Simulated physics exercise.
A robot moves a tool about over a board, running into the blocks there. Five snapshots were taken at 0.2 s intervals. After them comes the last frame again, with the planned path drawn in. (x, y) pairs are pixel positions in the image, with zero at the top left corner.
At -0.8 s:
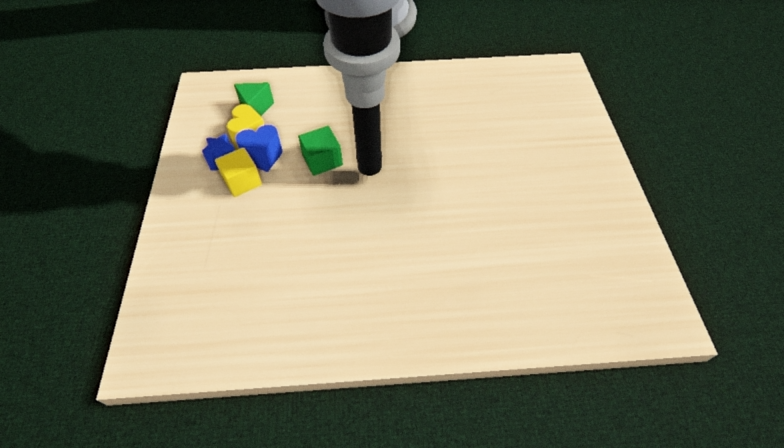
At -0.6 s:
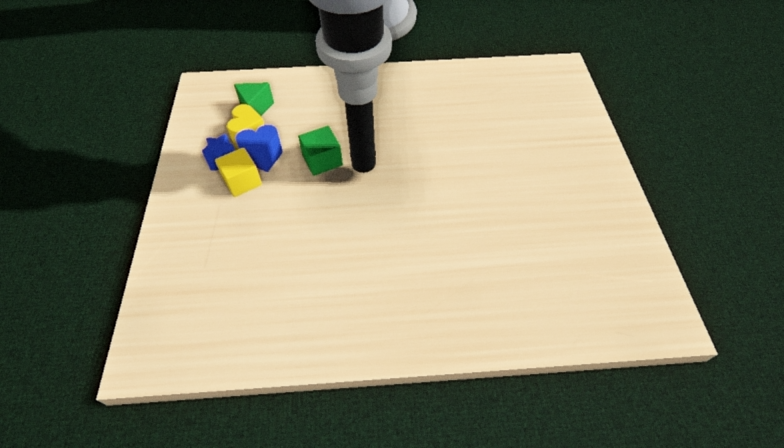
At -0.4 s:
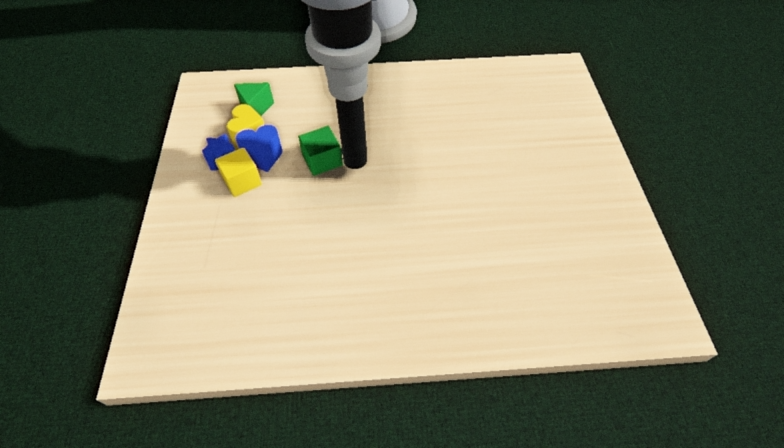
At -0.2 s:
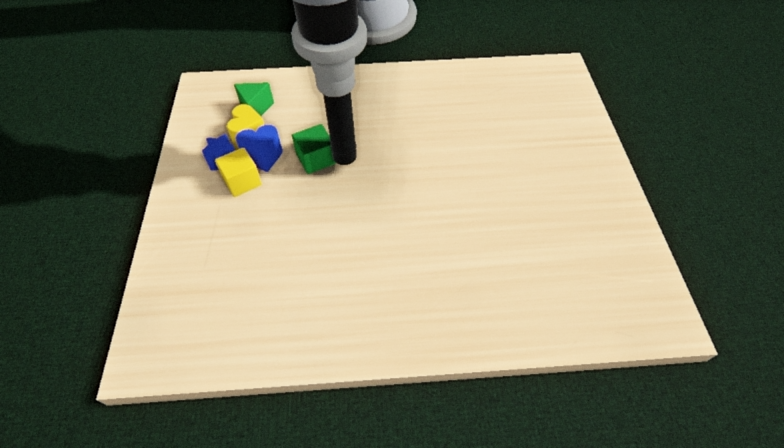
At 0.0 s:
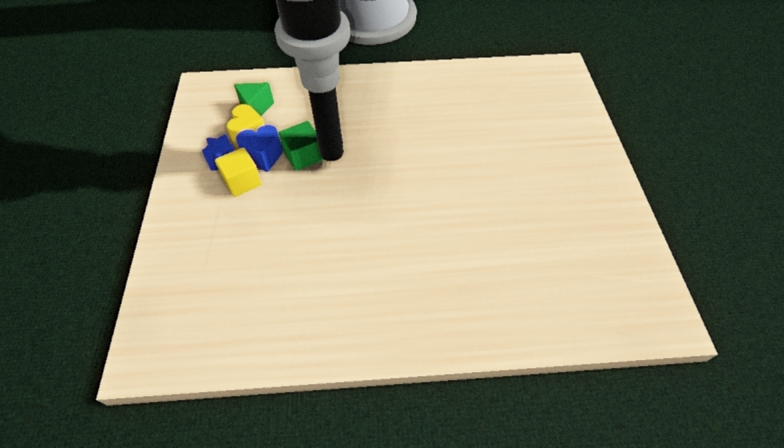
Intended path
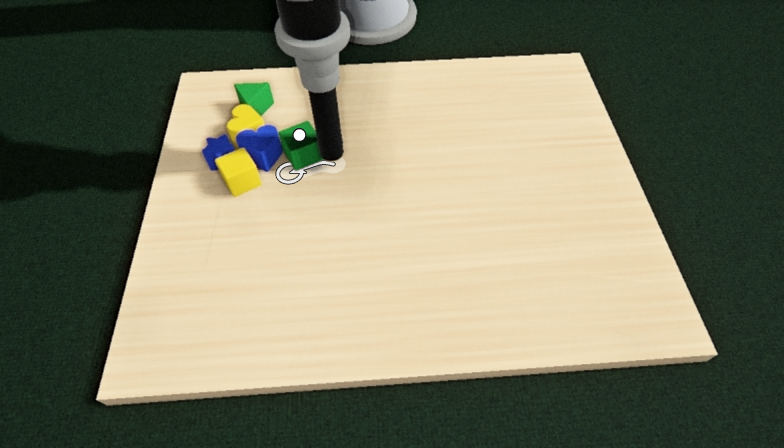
To begin with, a robot's dark tool stands on a pale board, right of a green block and a cluster of yellow, blue and green blocks. The tool moves left and slightly away until it meets the nearer green block, then pushes it left, close beside the blue heart block.
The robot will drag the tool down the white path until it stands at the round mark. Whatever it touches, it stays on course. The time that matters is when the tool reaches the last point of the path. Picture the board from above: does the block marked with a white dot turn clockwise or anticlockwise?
It spins clockwise.
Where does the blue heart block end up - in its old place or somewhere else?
Shifted.
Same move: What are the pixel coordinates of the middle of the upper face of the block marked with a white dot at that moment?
For the centre of its top, I'd go with (268, 133).
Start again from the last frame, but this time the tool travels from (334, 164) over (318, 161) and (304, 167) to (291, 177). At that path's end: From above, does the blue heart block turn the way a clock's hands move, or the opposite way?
It swings round anticlockwise.
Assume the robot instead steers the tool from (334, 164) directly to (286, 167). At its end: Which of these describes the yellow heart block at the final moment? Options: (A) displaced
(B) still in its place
The correct letter is A.
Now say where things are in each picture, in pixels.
The first frame shows tip of the tool (370, 168), middles of tops, blue star block (217, 144), yellow four-sided block (235, 162), yellow heart block (243, 117), blue heart block (257, 137), green four-sided block (319, 140).
The second frame shows tool (364, 165), nothing pushed.
The third frame shows tool (356, 161), nothing pushed.
The fourth frame shows tool (345, 157), green four-sided block (313, 138).
The fifth frame shows tool (332, 154), blue star block (217, 144), yellow four-sided block (235, 162), yellow heart block (243, 117), blue heart block (257, 137), green four-sided block (299, 135).
The line goes from (334, 164) through (319, 163) and (304, 168) to (290, 173); the dot is on the green four-sided block.
What follows on the original path. Halfway along, tool (309, 155); yellow heart block (239, 116); blue heart block (250, 135), turned 25° anticlockwise; green four-sided block (283, 129), turned 25° clockwise.
At the end, tool (287, 162); blue star block (208, 144), turned 20° anticlockwise; yellow four-sided block unmoved; yellow heart block (232, 111); blue heart block (236, 131); green four-sided block (268, 133), turned 50° clockwise.
